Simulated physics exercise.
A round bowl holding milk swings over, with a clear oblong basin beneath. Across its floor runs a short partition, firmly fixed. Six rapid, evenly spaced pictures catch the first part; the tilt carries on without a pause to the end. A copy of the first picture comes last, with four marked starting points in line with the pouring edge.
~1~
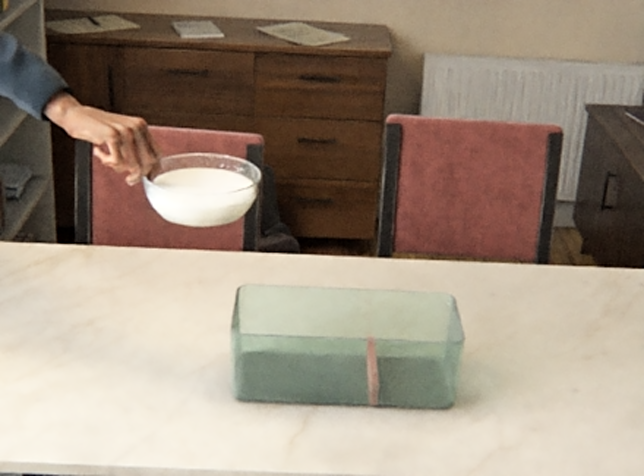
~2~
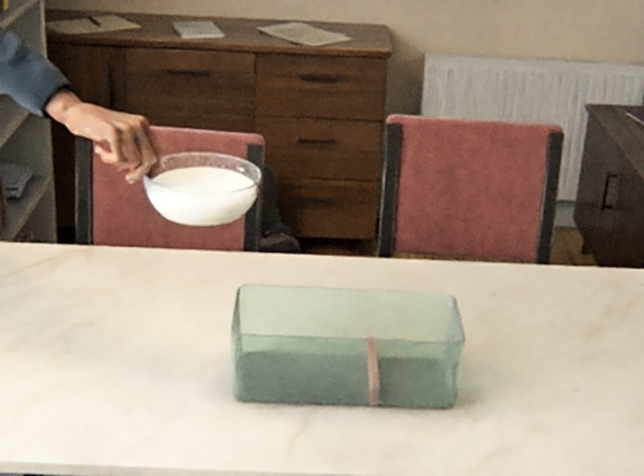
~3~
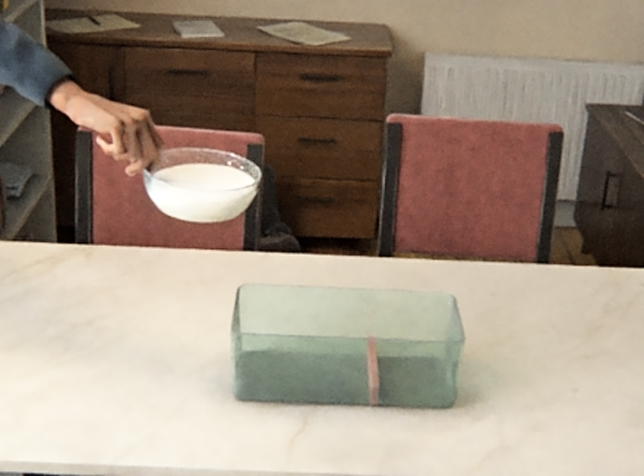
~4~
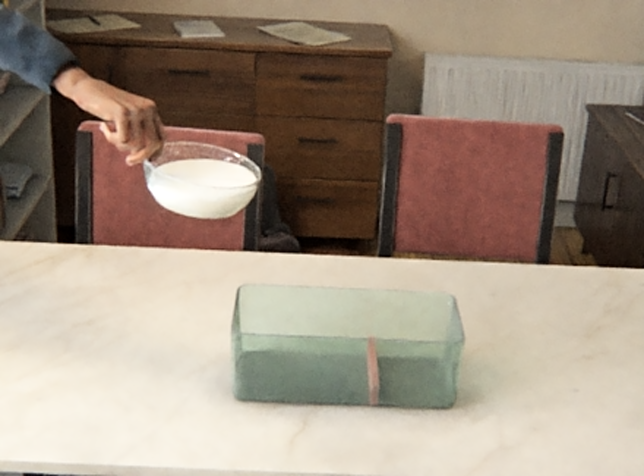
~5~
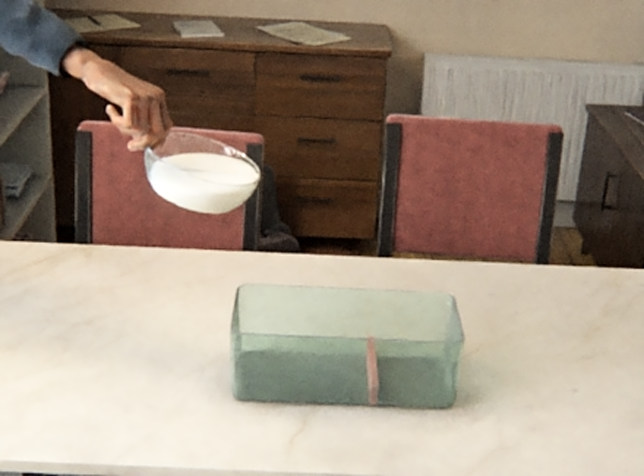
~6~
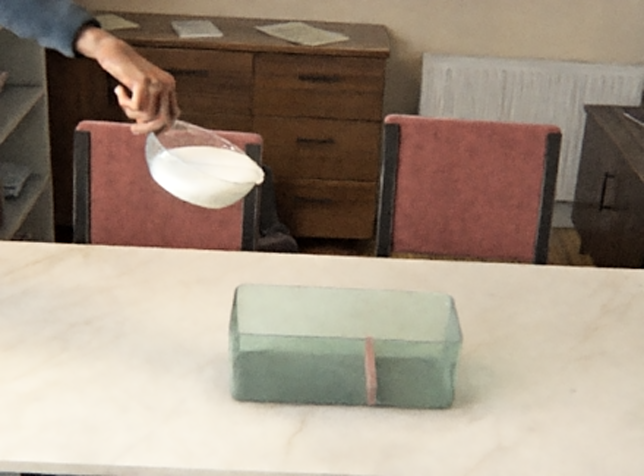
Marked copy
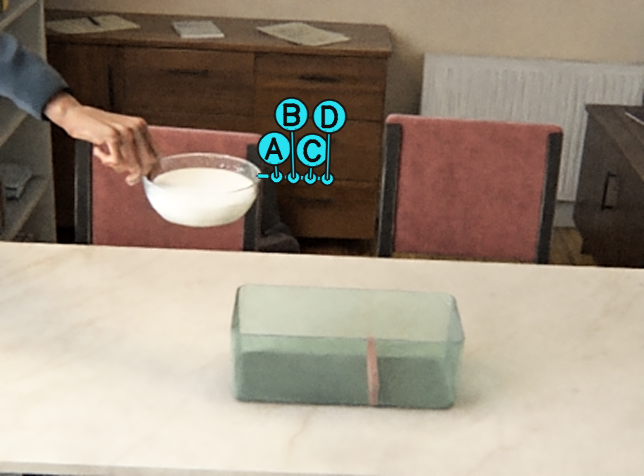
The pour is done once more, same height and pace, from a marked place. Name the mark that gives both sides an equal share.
Choose B.
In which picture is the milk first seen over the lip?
Picture 6.
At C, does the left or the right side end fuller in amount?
The right side.
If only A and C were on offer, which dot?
The answer is C.
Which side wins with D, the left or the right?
More ends on the right.
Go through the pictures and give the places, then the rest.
Upright, lip at (259, 175); basin from (232, 397) to (455, 406); top of the wall at (373, 359); nothing has left yet.
Upright, lip at (259, 176); nothing has left yet.
Tipped about 4°, lip at (259, 175); nothing has left yet.
Tipped about 9°, lip at (259, 175); nothing has left yet.
Tipped about 16°, lip at (259, 175); nothing has left yet.
Tipped about 24°, lip at (257, 175); milk is over the lip, down to (257, 175).
On the marked copy, A at (276, 176); B at (293, 177); C at (310, 178); D at (327, 178).
If A is chosen, about 84 % ends left of the wall and 14 % right of it.
If B is chosen, about 49 % ends left of the wall and 48 % right of it; 3 % is lost outside.
If C is chosen, about 28 % ends left of the wall and 70 % right of it.
If D is chosen, about 18 % ends left of the wall and 80 % right of it.
